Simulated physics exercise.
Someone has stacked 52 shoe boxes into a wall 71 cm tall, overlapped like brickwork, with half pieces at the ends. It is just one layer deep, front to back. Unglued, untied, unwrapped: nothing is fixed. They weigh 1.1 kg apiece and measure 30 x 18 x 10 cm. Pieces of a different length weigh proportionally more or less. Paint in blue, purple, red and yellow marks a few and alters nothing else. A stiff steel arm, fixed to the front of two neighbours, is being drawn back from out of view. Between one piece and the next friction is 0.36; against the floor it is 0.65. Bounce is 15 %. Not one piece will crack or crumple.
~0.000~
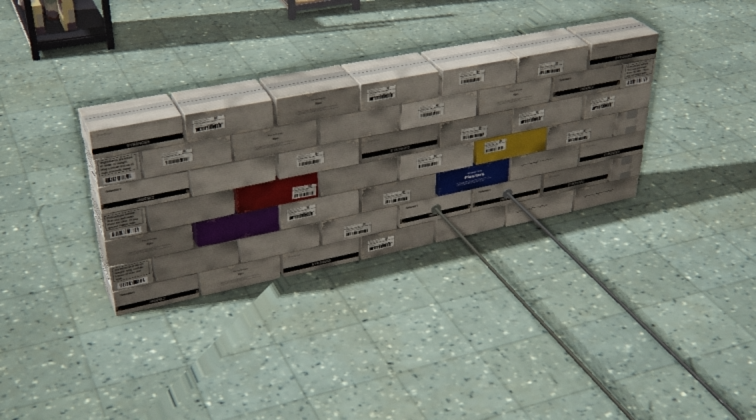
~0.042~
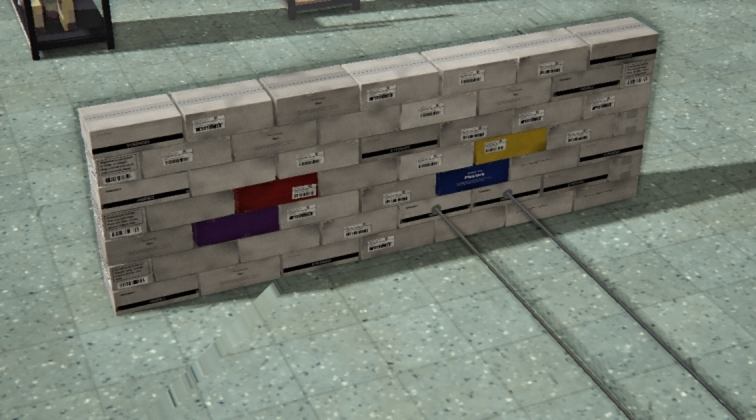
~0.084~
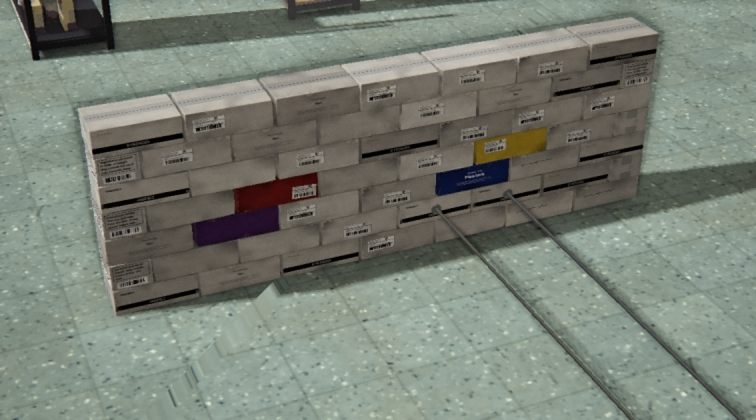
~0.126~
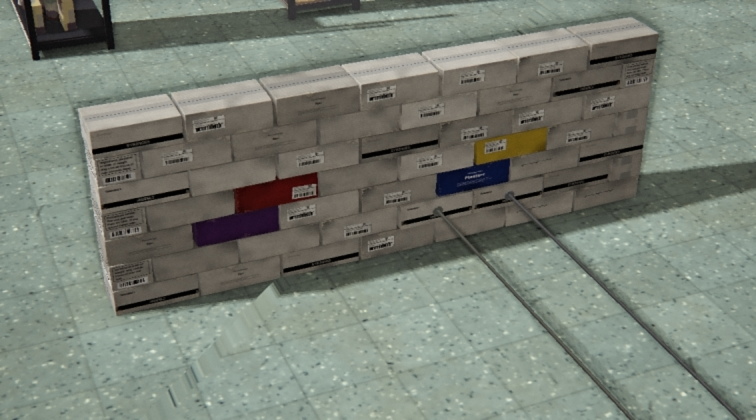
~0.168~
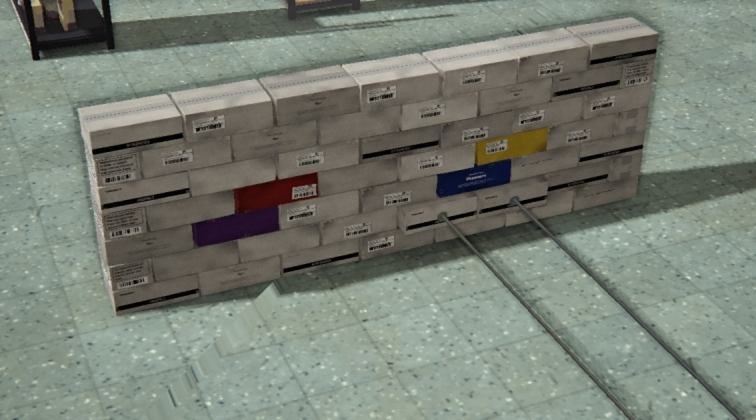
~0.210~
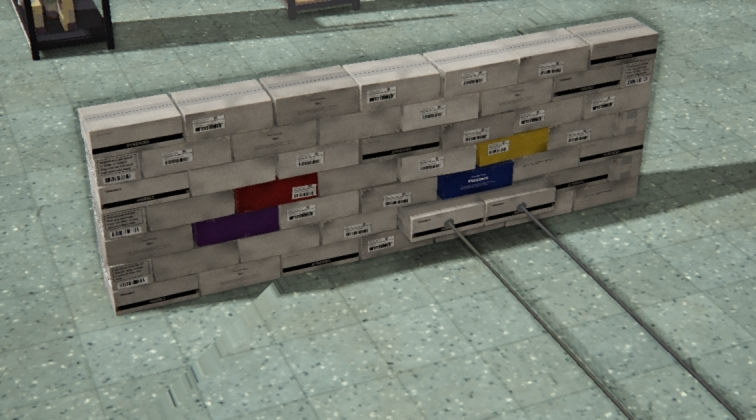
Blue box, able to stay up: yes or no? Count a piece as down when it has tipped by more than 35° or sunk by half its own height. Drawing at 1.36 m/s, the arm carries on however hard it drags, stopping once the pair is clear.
No.
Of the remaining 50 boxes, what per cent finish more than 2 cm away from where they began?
20 in a hundred.
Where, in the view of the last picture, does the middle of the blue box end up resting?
About (493, 258).
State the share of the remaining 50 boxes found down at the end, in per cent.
I'd put it at roughly 0 per cent of them.
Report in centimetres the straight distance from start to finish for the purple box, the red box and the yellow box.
So purple shifts 0 cm, red shifts 0 cm and yellow shifts 5 cm.
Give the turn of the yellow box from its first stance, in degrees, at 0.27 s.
At that moment, roughly 0 degrees.
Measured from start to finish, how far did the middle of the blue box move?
It ends some 40 cm from where it began.
After 0.27 s, none of the 50 other boxes down, 12 disturbed; blue box shifted 7 cm; yellow box shifted 26 mm.
After 0.34 s, none of the 50 other boxes down, 12 disturbed; blue box leaning 19°; yellow box shifted 35 mm.
After 0.54 s, 1 of the 50 other boxes down; blue box leaning 22°, 17 cm lower; yellow box shifted 35 mm.
At rest (0.9 s), 1 of the 50 other boxes down; blue box 20 cm lower; yellow box shifted 35 mm; red box unmoved. As the last picture would show them, middles, blue box near (493, 258), yellow box near (505, 140).
